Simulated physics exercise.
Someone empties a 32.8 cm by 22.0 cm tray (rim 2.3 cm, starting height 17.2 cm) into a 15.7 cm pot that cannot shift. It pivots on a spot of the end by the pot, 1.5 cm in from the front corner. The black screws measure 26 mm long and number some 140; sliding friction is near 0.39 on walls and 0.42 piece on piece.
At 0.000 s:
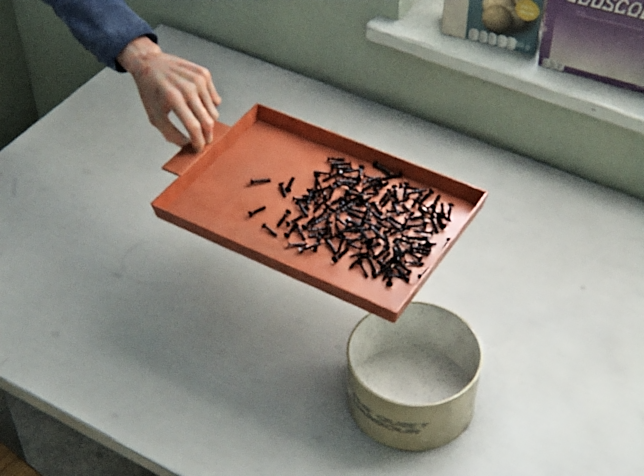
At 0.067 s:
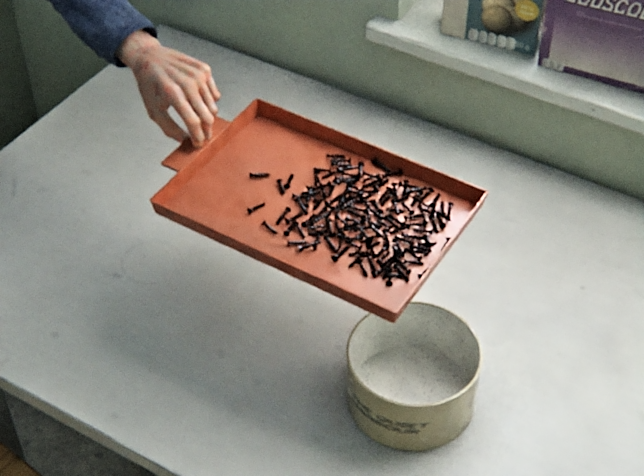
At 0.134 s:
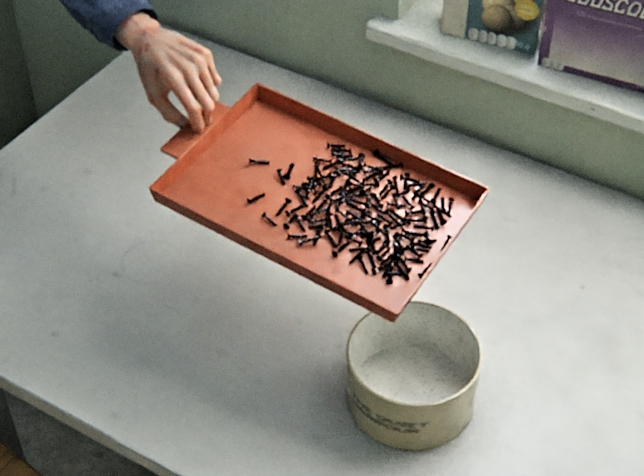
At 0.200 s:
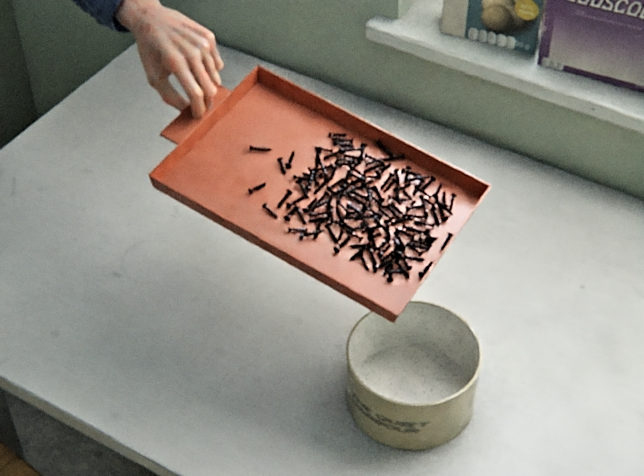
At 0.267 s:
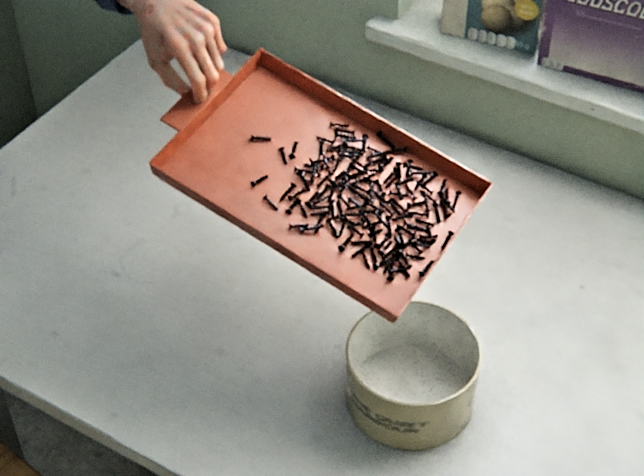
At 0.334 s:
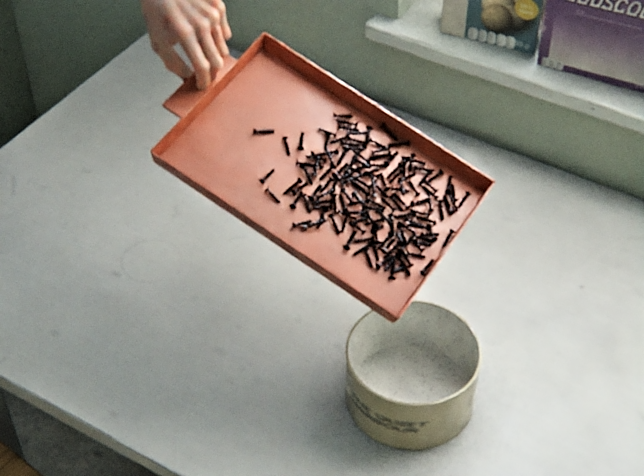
A hand lifts the handle end of an orange tray of black screws, tilting it steadily.
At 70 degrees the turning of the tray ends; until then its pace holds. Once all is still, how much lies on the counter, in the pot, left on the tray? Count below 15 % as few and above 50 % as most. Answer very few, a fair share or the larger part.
Counter very few, pot a fair share, tray the larger part.
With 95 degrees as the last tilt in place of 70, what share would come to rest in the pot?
Then about 75 per cent.
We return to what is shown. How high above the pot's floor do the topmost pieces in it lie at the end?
Some 1.0 cm.
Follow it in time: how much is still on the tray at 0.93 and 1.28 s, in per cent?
About 95, 75.
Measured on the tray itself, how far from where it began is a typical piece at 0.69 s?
Some 7 cm.
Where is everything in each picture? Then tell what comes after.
Tray tilt 0 degrees, front corners at (155, 203) and (395, 309); middle of the pieces at (367, 211); pot at (415, 351), in the first picture.
Tray tilt 1 degrees, front corners at (154, 199) and (395, 309); middle of the pieces at (367, 209), in the second picture.
Tray tilt 5 degrees, front corners at (154, 187) and (396, 310), lowest corner right front; middle of the pieces at (368, 203), in the third picture.
Tray tilt 10 degrees, front corners at (153, 174) and (396, 311), lowest corner right front; middle of the pieces at (369, 196), in the fourth picture.
Tray tilt 14 degrees, front corners at (154, 162) and (397, 312), lowest corner right front; middle of the pieces at (371, 191), in the fifth picture.
Tray tilt 19 degrees, front corners at (156, 151) and (398, 313), lowest corner right front; middle of the pieces at (373, 186); pot at (414, 350). The tray's pace is about 70 degrees a second, in the sixth picture.
Then, at 0.69 s, tilt 44 degrees; the tray holds 100 %, the pot 0 %.
After 0.93 s, tilt 60 degrees; the tray holds 95 %, the pot 0 %.
After 1.28 s, tilt 70 degrees; the tray holds 75 %, the pot 15 %.
At rest (2.3 s), counter 5 %, pot 25 %, tray 70 %.
